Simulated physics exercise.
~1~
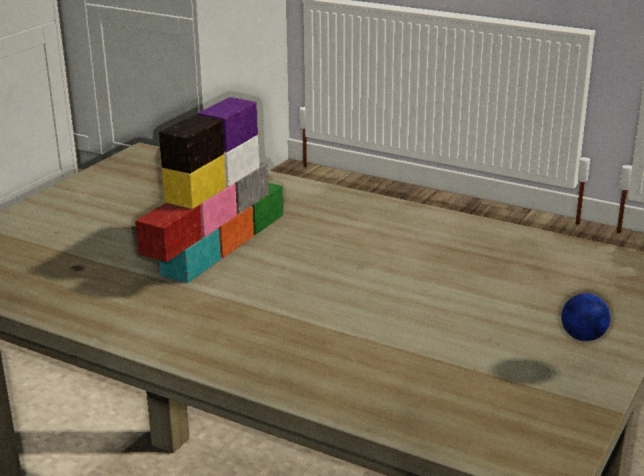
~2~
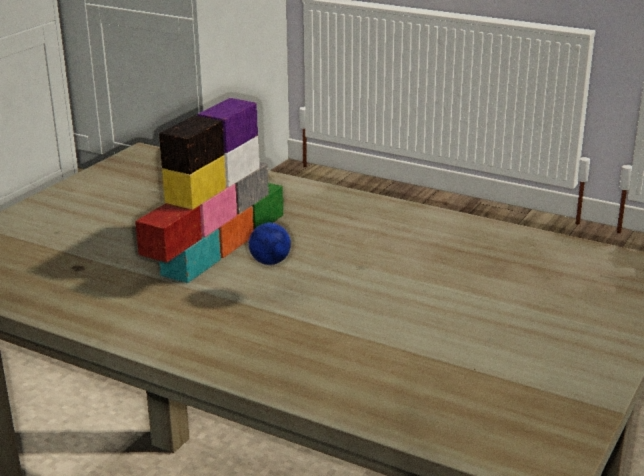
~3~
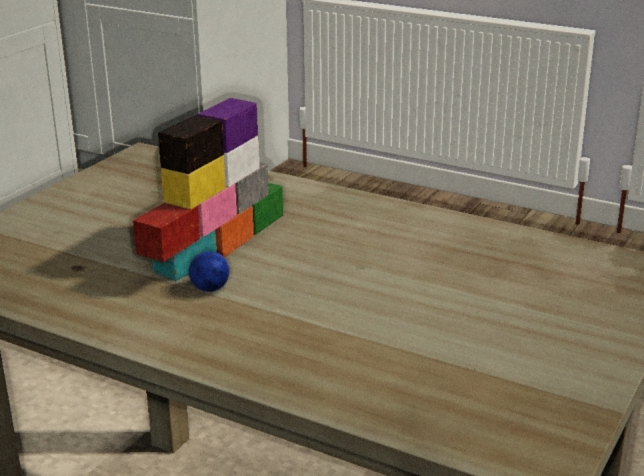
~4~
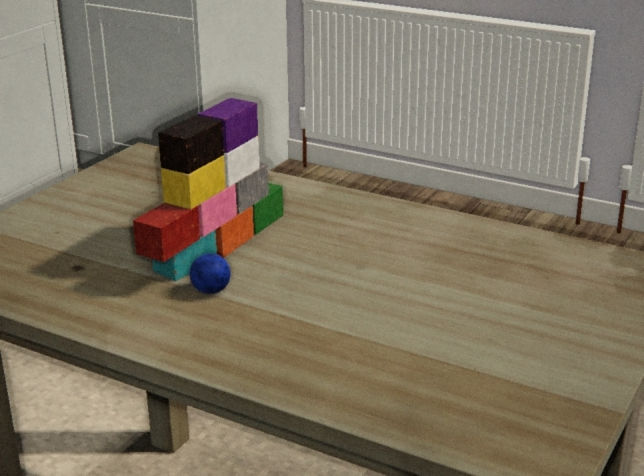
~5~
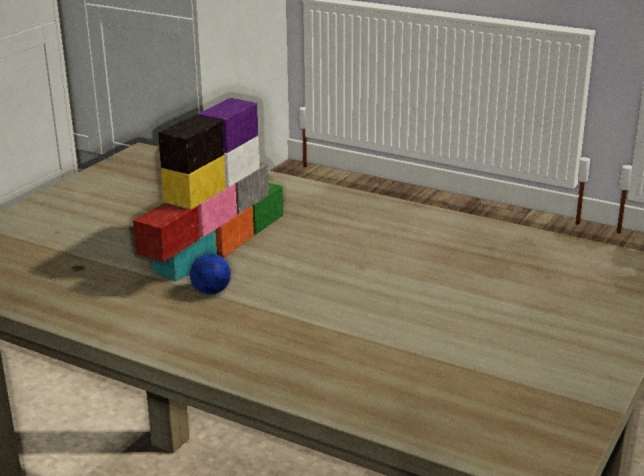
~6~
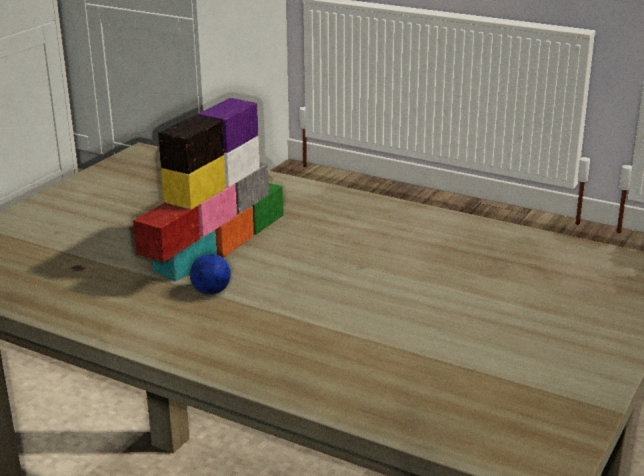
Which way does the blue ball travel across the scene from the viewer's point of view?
The blue ball travels to the left, going from the right side of the table toward the stack of blocks.
